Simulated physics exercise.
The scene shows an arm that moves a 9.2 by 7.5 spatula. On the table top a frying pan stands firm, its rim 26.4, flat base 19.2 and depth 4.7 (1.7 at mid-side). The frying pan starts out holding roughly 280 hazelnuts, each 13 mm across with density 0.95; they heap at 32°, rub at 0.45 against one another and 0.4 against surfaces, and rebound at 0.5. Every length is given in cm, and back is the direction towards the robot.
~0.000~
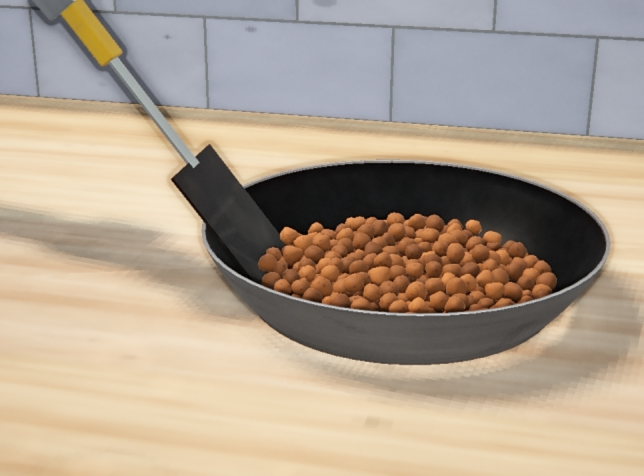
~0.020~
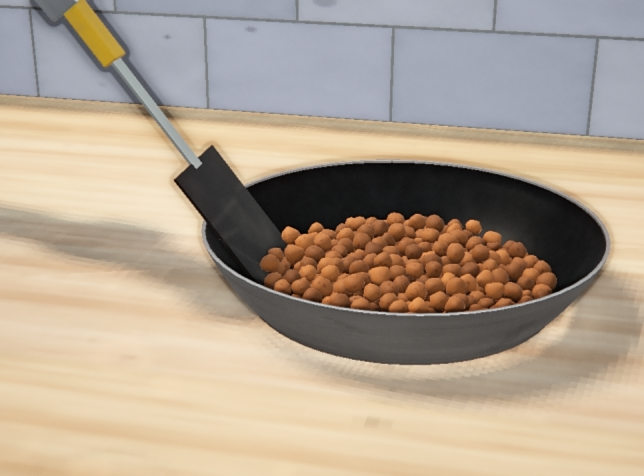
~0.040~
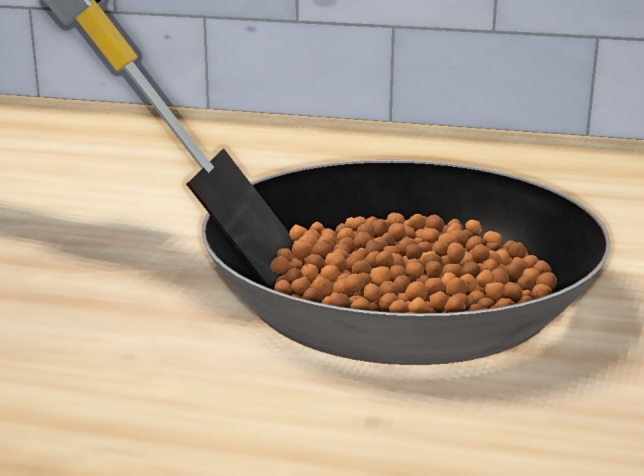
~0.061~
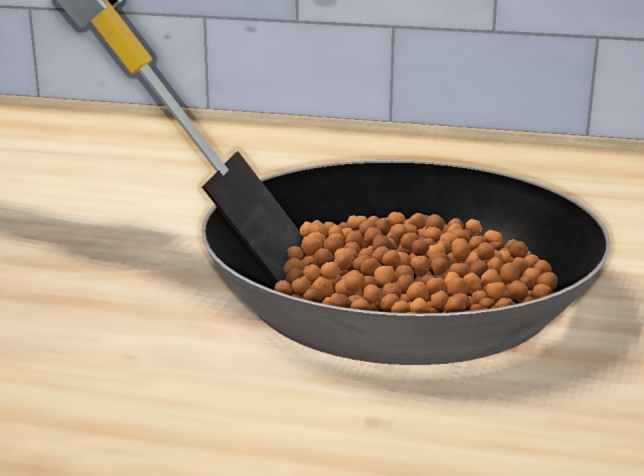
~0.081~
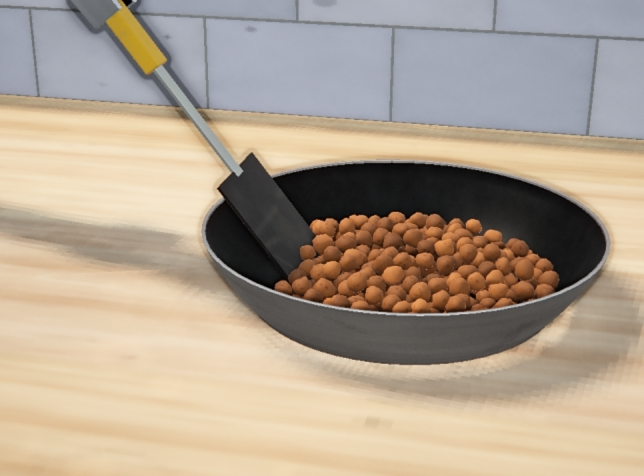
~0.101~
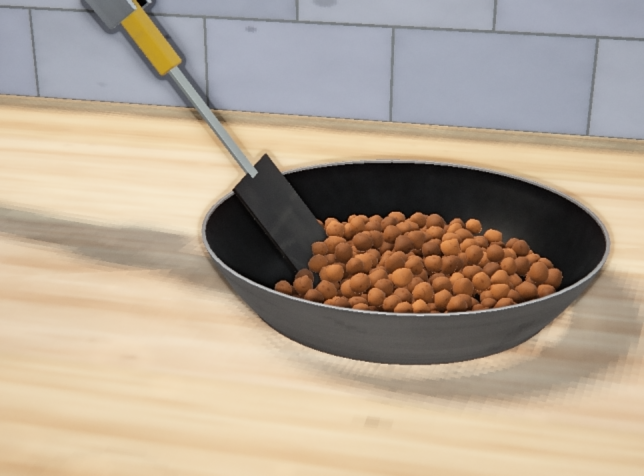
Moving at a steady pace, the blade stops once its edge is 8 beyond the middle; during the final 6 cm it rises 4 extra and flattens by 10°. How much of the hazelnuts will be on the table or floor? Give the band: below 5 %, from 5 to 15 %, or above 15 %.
Band: Below 5 %.
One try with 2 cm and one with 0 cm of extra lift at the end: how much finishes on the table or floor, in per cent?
5 and 0 per cent.
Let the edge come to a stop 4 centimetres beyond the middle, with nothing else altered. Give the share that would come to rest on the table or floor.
Result: Approx. 0 %.
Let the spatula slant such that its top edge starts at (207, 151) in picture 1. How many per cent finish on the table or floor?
About 5 per cent.
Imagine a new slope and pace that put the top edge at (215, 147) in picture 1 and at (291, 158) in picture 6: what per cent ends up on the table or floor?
About 5 per cent.
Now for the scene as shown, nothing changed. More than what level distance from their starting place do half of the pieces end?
Somewhere near 3 centimetres, I reckon.
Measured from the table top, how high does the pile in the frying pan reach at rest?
5.0 cm.
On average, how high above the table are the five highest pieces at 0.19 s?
4 cm.
After 0.19 s, sloping 52°, highest piece 4 above the table; 275 in the frying pan.
After 0.28 s, sloping 48°, highest piece 6 above the table; 275 in the frying pan.
After 0.53 s, sloping 42°, highest piece 6 above the table; 270 in the frying pan, 3 on the table or floor, 2 on the blade or in flight.
After 1.58 s, sloping 42°, highest piece 5 above the table; 270 in the frying pan, 5 on the table or floor.
In the end, 270 in the frying pan, 5 on the table or floor. That is 2 % on the table or floor.
